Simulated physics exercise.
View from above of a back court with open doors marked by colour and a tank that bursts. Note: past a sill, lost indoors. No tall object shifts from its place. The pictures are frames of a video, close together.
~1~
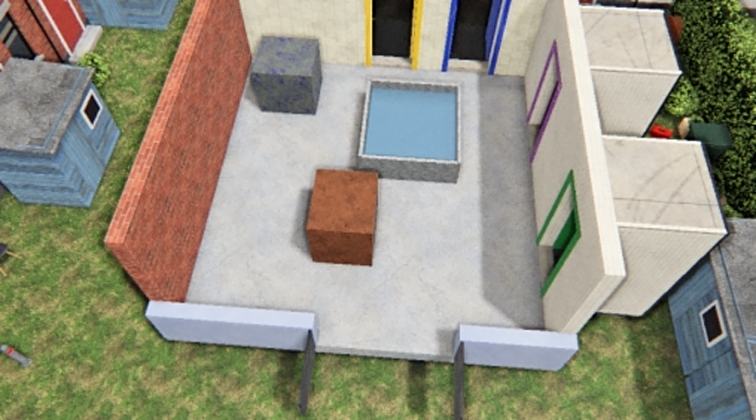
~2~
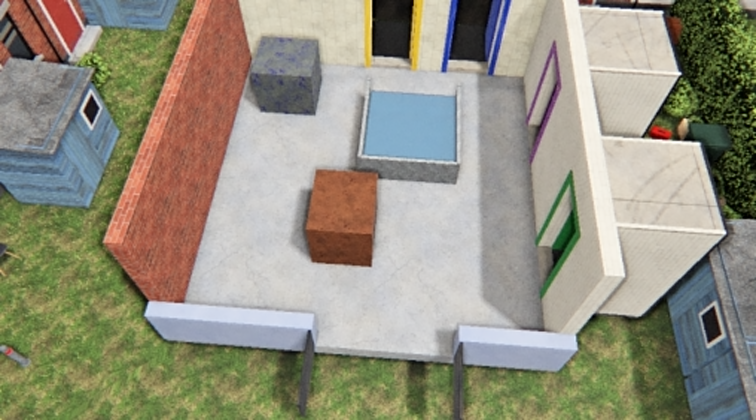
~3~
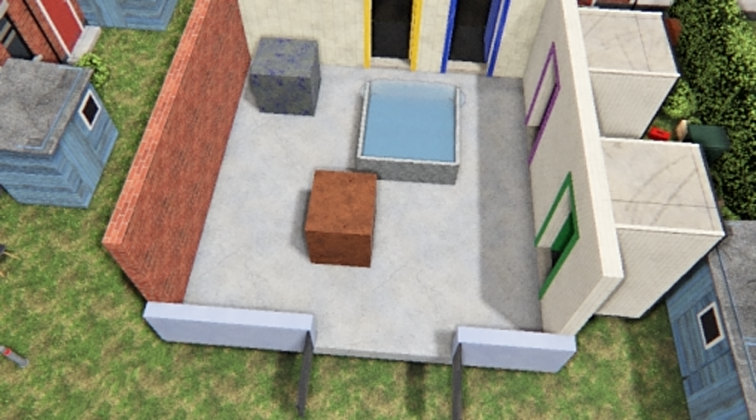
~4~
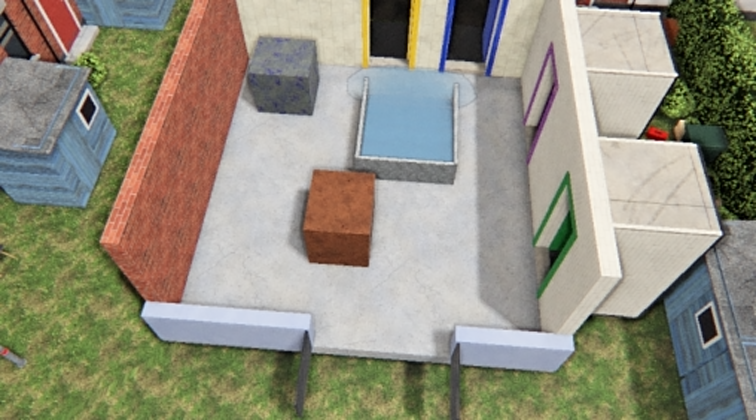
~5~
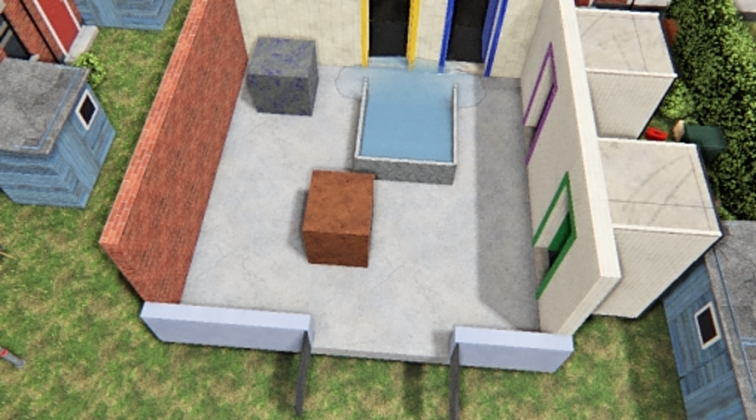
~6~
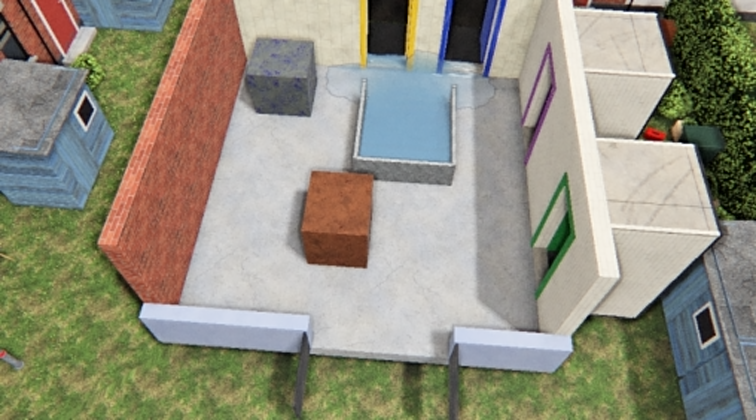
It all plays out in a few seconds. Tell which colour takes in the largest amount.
The largest amount goes in at yellow.
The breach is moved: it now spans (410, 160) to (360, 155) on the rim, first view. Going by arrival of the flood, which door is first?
First comes the one in green.
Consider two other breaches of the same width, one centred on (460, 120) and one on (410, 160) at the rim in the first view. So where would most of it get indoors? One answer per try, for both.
The purple one; the green one.
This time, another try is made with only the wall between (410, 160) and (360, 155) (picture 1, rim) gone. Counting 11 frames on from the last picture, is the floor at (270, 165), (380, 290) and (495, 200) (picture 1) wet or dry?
In the order asked: Waterlogged, waterlogged, bare.
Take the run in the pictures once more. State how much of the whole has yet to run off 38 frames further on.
Roughly 76 percent.
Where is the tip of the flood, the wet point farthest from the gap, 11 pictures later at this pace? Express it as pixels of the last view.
I'd say at around (248, 61).
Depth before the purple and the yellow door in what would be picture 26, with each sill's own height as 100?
I'd say around 180 and 160 in a hundred.
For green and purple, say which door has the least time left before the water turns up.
First: The purple one.
A moment on, water covers 15 % of the floor; purple door not reached, blue door some in, yellow door a lot in, green door not reached.
Next, water covers 20 % of the floor; purple door wet at the sill, nothing in, blue door some in, yellow door a lot in, green door not reached.
Then, water covers 45 % of the floor; purple door a trickle in, blue door a lot in, yellow door a lot in, green door wet at the sill, nothing in.
Later, water covers 80 % of the floor; purple door a trickle in, blue door a lot in, yellow door a lot in, green door wet at the sill, nothing in.
In the end, water covers 90 % of the floor; purple door a trickle in, blue door a lot in, yellow door a lot in, green door a trickle in; the yellow door has let in the most.
